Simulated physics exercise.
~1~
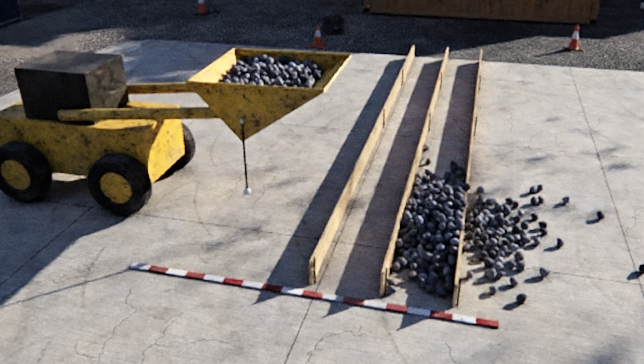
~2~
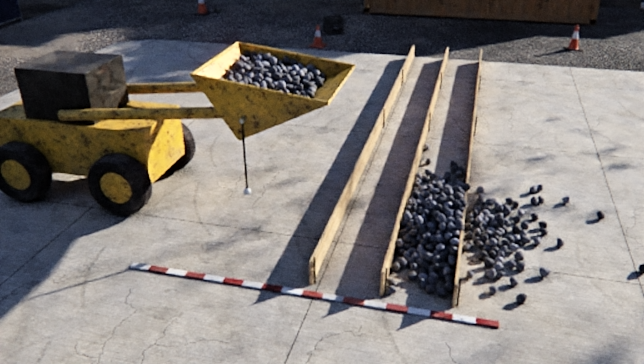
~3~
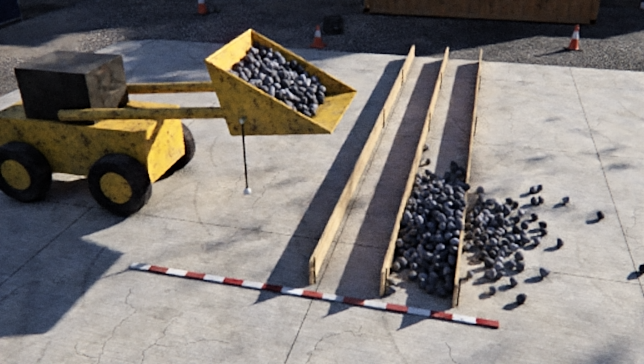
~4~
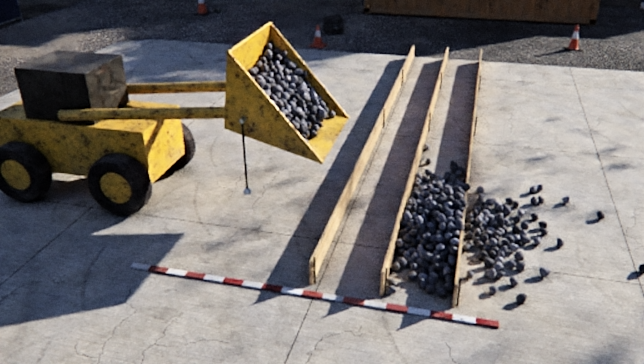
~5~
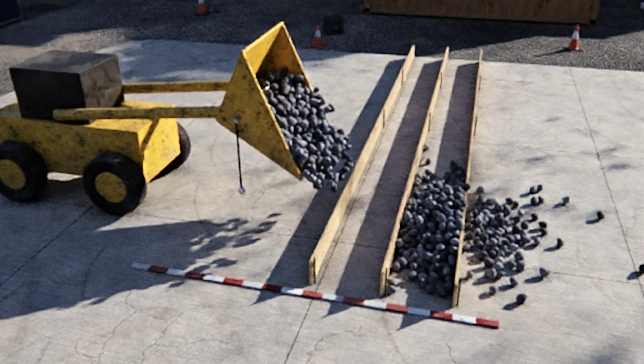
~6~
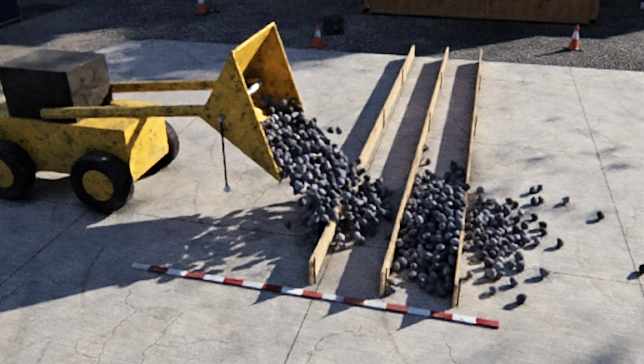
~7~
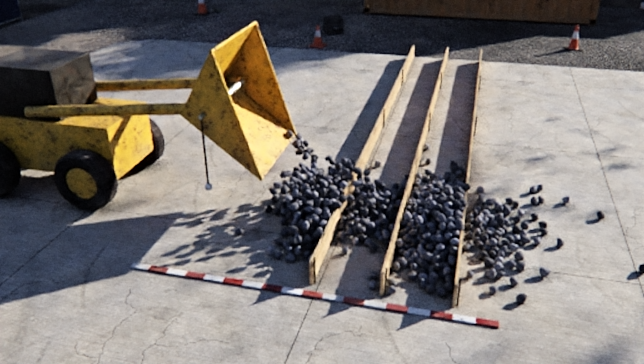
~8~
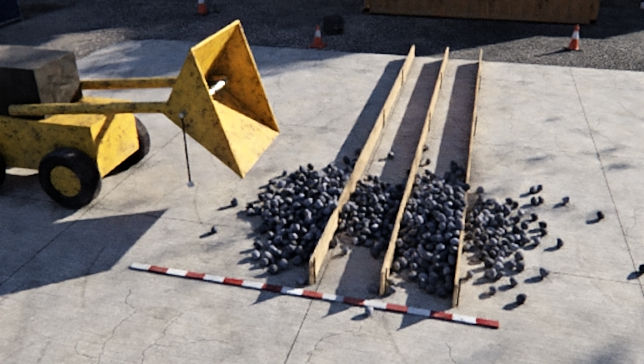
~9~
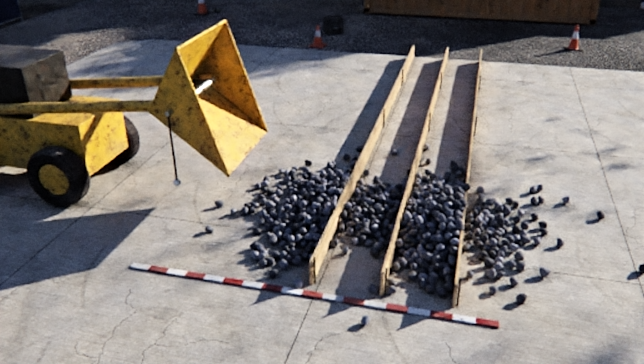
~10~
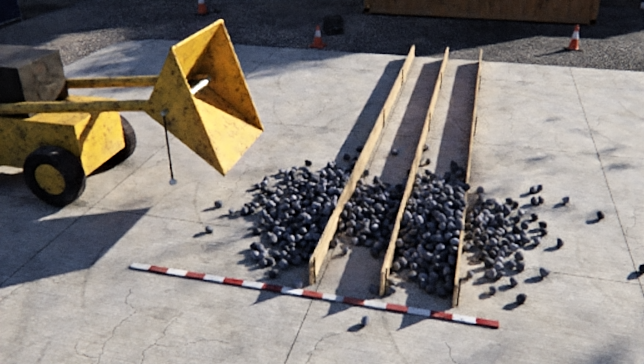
A yellow loader holds a raised bucket full of dark, rounded stones beside three long planks, where an earlier heap already lies. The bucket tips forward to the right, slowly at first, and the stones slide toward its lip. They pour out in a thick stream as the machine backs away to the left, landing around the nearest plank. The last stones drop and a few roll loose across the concrete. The loader stops with its bucket empty and steeply tilted, most of the new stones lying short of the planks, the rest in the near bay, and the older heap unchanged.
